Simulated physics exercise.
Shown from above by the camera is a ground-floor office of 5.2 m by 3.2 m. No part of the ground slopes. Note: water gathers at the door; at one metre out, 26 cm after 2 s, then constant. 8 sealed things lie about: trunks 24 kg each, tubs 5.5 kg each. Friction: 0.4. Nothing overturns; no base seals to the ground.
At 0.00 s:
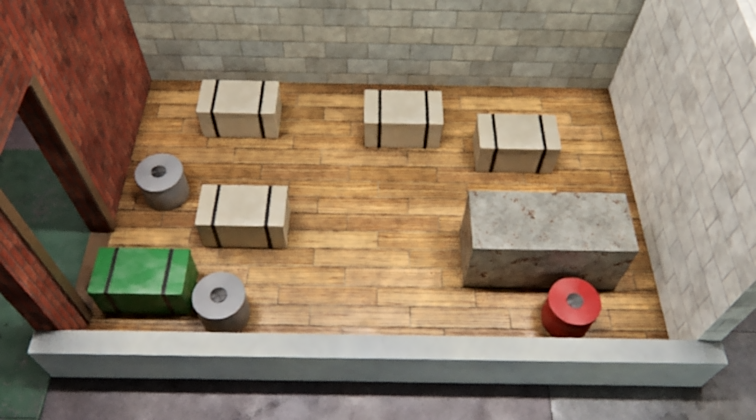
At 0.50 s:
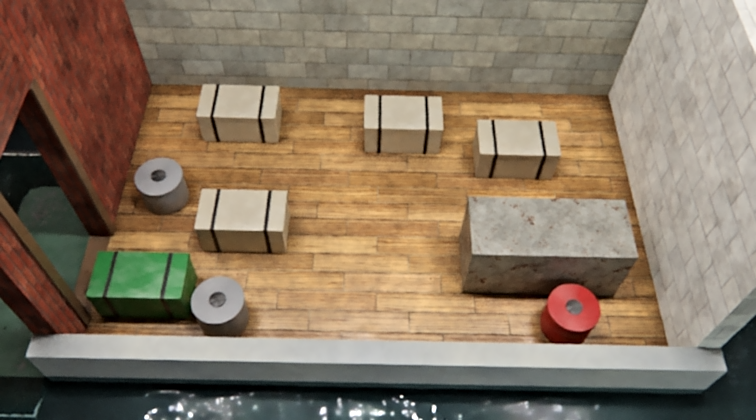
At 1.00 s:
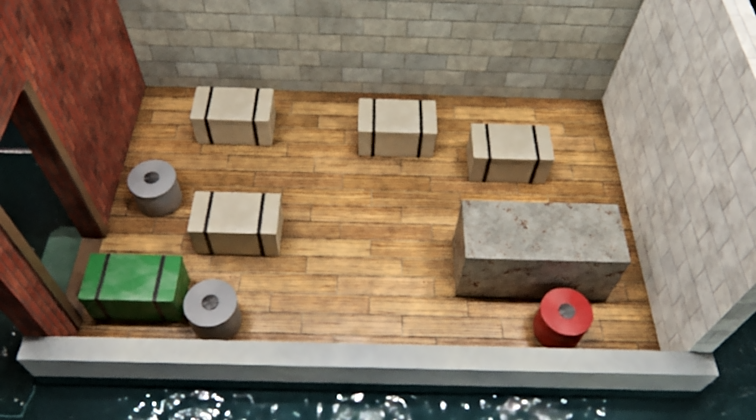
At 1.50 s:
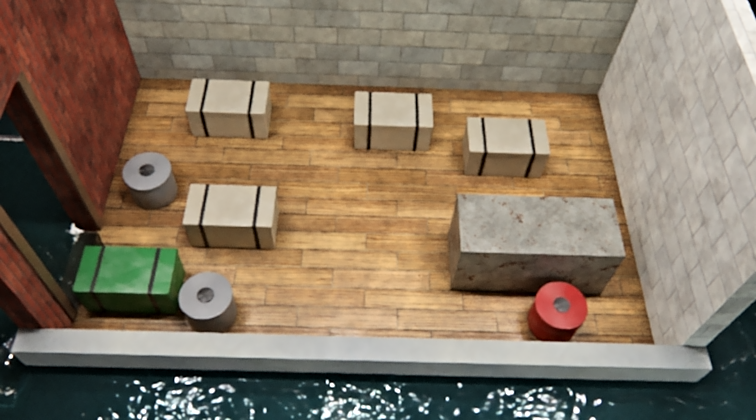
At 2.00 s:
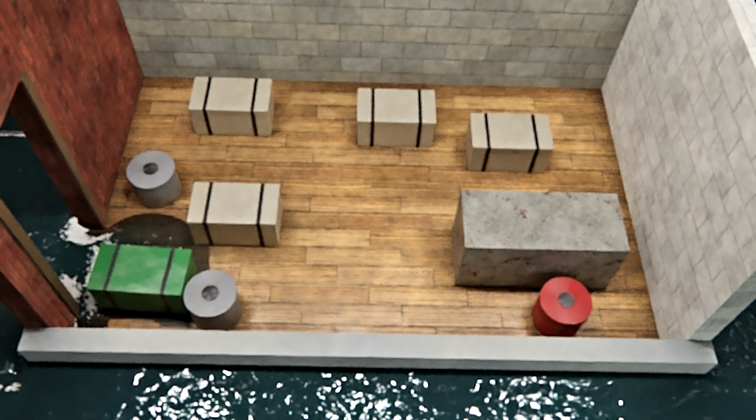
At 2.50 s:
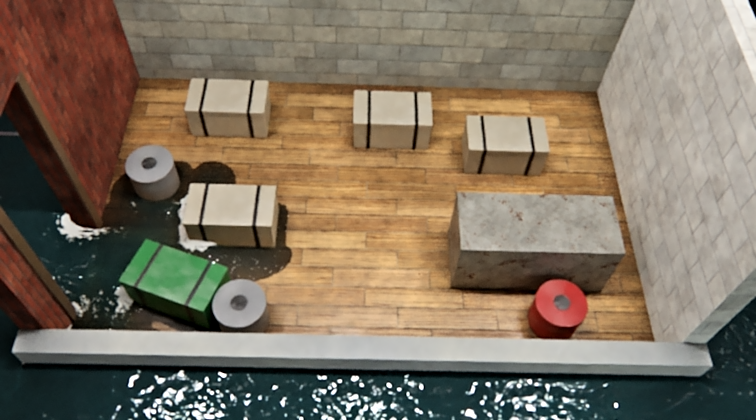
We see a room with strapped trunks, round tubs and a stone block on a wooden floor as dark water rises outside, then enters through the left doorway, spreads, and shifts the green trunk and nearby gray tub rightward.
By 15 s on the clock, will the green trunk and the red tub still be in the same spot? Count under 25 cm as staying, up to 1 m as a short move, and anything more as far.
The green trunk goes far; the red tub moves a short way.
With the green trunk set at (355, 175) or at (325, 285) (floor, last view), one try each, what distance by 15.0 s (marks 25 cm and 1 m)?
At the first spot it winds up well off, and at the second it winds up well off.
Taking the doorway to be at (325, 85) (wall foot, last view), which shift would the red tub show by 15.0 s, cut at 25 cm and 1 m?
Outcome: The red tub moves only slightly.
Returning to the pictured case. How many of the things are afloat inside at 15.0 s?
Total: 8.
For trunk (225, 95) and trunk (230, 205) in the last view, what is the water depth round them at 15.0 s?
First about 12 cm, second about 9 cm.
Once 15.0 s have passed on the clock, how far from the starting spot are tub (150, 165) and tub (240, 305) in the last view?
Shifts: 80 cm / 300 cm.
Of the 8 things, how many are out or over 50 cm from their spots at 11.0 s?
The count is 5.
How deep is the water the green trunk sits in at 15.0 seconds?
14 cm, roughly.
After 3.5 s the green trunk is near (291, 274), 1.4 m from its start, aground; the red tub is near (562, 303), 0.0 m from its start, aground; 0 afloat.
After 6.8 s the green trunk is near (416, 206), 2.6 m from its start, afloat; the red tub is near (639, 283), 0.7 m from its start, afloat; 4 afloat.
After 11.0 s the green trunk is near (505, 184), 3.5 m from its start, afloat; the red tub is near (640, 282), 0.7 m from its start, afloat; 7 afloat.
After 15.0 s the green trunk is near (555, 166), 4.0 m from its start, afloat; the red tub is near (641, 281), 0.7 m from its start, afloat; 8 afloat.
